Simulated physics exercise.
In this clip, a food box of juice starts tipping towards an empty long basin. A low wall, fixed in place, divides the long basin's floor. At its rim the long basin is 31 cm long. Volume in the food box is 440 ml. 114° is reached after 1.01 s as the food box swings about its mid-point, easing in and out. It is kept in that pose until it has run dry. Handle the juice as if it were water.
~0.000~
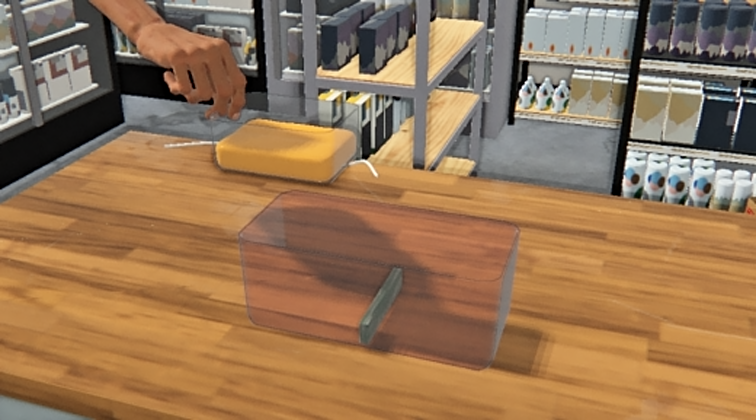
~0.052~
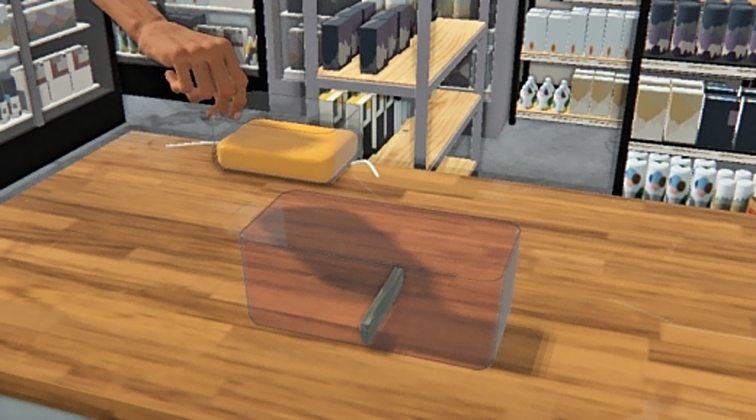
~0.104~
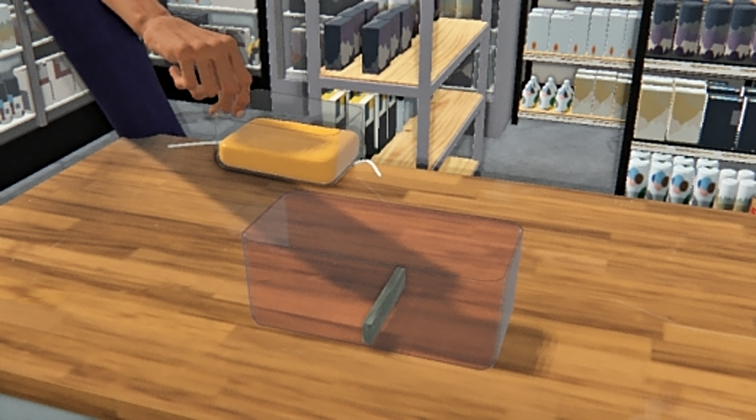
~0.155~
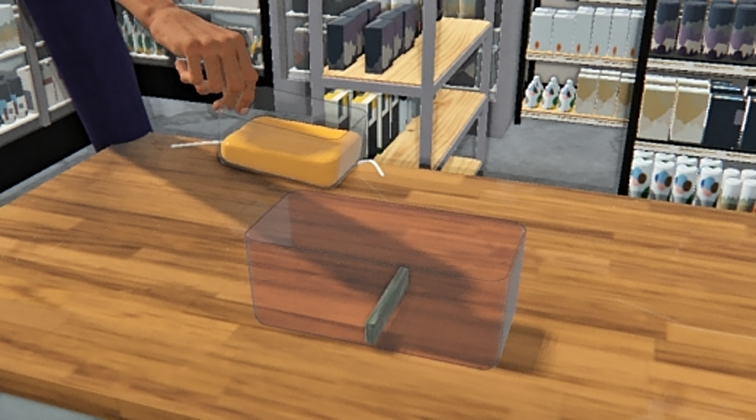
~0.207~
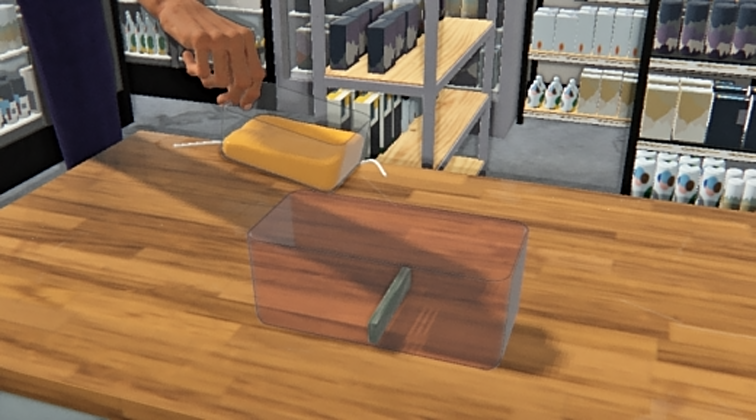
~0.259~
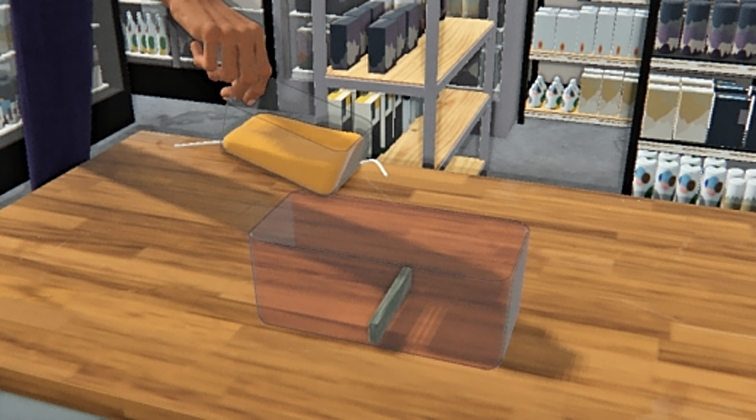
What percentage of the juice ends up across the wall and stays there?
About 41 per cent.
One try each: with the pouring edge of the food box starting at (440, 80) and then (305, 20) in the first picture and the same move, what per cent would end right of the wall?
Respectively about 85 and 15 percent.
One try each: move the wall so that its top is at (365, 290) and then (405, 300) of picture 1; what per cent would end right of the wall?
Respectively 60 and 10 %.
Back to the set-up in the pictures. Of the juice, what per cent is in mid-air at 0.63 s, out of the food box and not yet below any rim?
It comes to roughly 30 per cent.
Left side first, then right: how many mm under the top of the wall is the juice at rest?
Left about 18 mm, while the right is about 20 mm.
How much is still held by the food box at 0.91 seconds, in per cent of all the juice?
Near 5 percent, more or less.
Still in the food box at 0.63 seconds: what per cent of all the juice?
36 %.
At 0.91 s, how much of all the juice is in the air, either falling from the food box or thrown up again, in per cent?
Estimate: Around 4 per cent.
Then, 0.63 s in, the tilt is 79° and 36 per cent is still to pour, 14 is left of the wall and 21 right of it.
Then, 0.91 s in, the tilt is 111° and 5 per cent is still to pour, 51 is left of the wall and 39 right of it.
Then, 1.20 s in, the tilt is 114° and 0 per cent is still to pour, 59 is left of the wall and 41 right of it.
Then, 1.51 s in, the tilt is 114° and 0 per cent is still to pour, 59 is left of the wall and 41 right of it.
Finally, 59 per cent lies left of the wall, 41 right of it and 0 outside.
